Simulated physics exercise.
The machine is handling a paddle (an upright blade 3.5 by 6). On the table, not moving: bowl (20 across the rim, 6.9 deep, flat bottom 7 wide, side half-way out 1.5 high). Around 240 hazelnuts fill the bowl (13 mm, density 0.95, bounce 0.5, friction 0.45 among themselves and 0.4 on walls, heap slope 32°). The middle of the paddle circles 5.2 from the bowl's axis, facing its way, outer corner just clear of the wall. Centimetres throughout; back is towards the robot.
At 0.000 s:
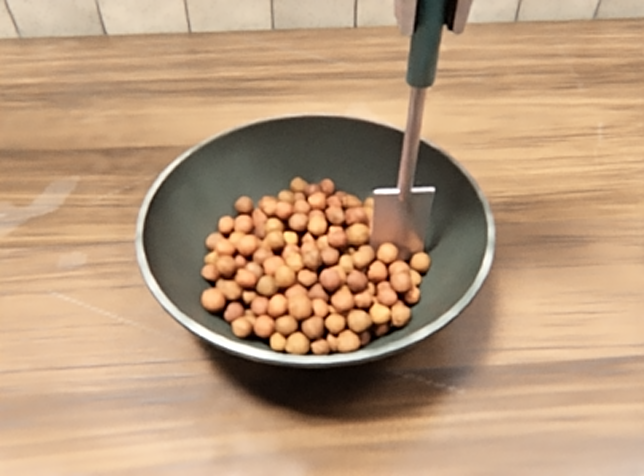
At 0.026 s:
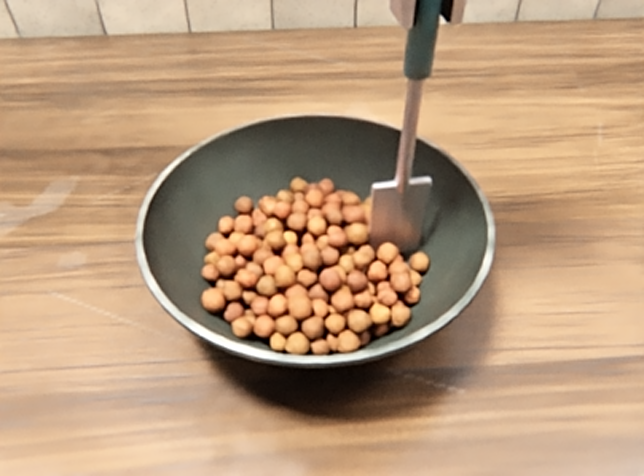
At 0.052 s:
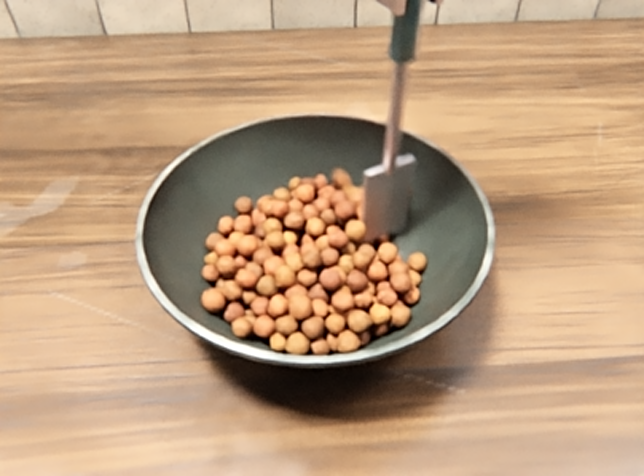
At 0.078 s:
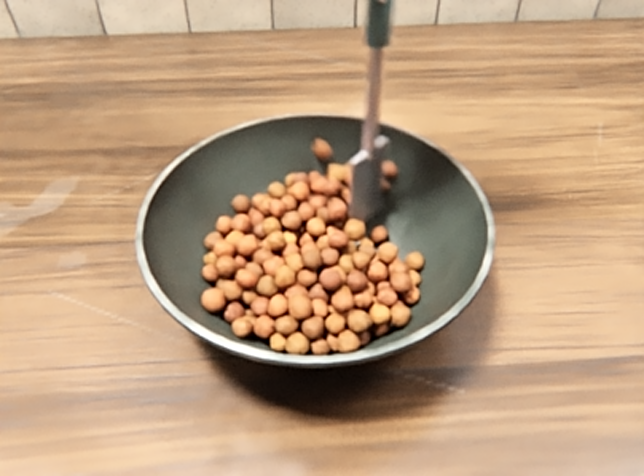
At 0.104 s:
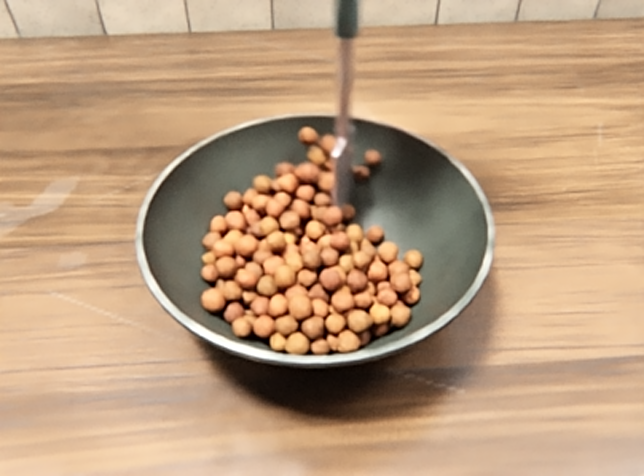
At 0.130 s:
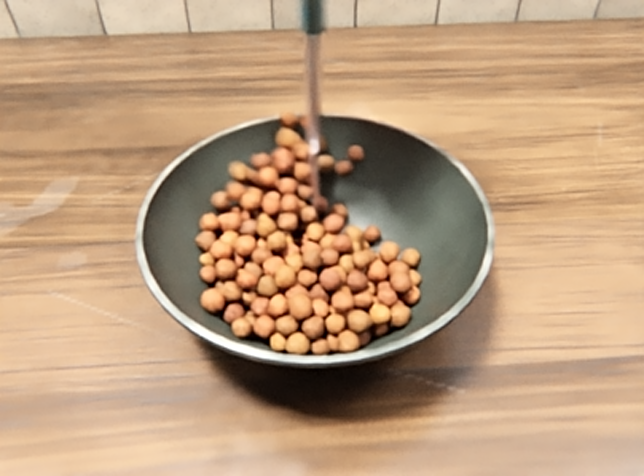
A dark grey-green bowl with a pale rim, heaped with round reddish-brown hazelnuts, sits on a wood-grain table, seen from the front and above by a still camera. A grey metal paddle on a green handle, held by a machine barely visible at the top edge, stands right of the heap. The paddle sweeps leftward around the back of the bowl, turning edge-on and pushing nuts up the far wall, baring the right side behind it.
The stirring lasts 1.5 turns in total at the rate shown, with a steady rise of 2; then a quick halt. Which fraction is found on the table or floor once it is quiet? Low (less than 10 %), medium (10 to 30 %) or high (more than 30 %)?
Answer: Medium; 10 to 30 % of the hazelnuts finish on the table or floor.
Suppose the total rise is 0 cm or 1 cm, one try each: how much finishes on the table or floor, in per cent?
Some 25 and 15 per cent.
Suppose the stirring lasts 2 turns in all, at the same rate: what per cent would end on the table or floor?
In that case some 10 per cent.
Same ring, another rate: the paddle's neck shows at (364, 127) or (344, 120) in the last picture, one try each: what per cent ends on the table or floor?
About 0 and 5 per cent.
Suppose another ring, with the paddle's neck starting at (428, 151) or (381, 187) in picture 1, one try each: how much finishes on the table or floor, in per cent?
About 0 and 5 per cent.
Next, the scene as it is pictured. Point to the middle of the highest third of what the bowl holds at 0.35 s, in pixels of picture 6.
Around (326, 317).
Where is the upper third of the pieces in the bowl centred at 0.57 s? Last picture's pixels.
At about (336, 228).
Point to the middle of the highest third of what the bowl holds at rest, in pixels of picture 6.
Around (315, 251).
After 0.35 s, 262° round, highest piece 10 above the table; 223 in the bowl, 9 on the table or floor, 11 in flight or on the tool.
After 0.57 s, 77° round, highest piece 9 above the table; 208 in the bowl, 30 on the table or floor, 5 in flight or on the tool.
After 0.88 s, 180° round, highest piece 5 above the table; 207 in the bowl, 36 on the table or floor.
After 1.58 s, 180° round, highest piece 5 above the table; 207 in the bowl, 36 on the table or floor.
At rest, 207 in the bowl, 36 on the table or floor. That is 15 % on the table or floor.
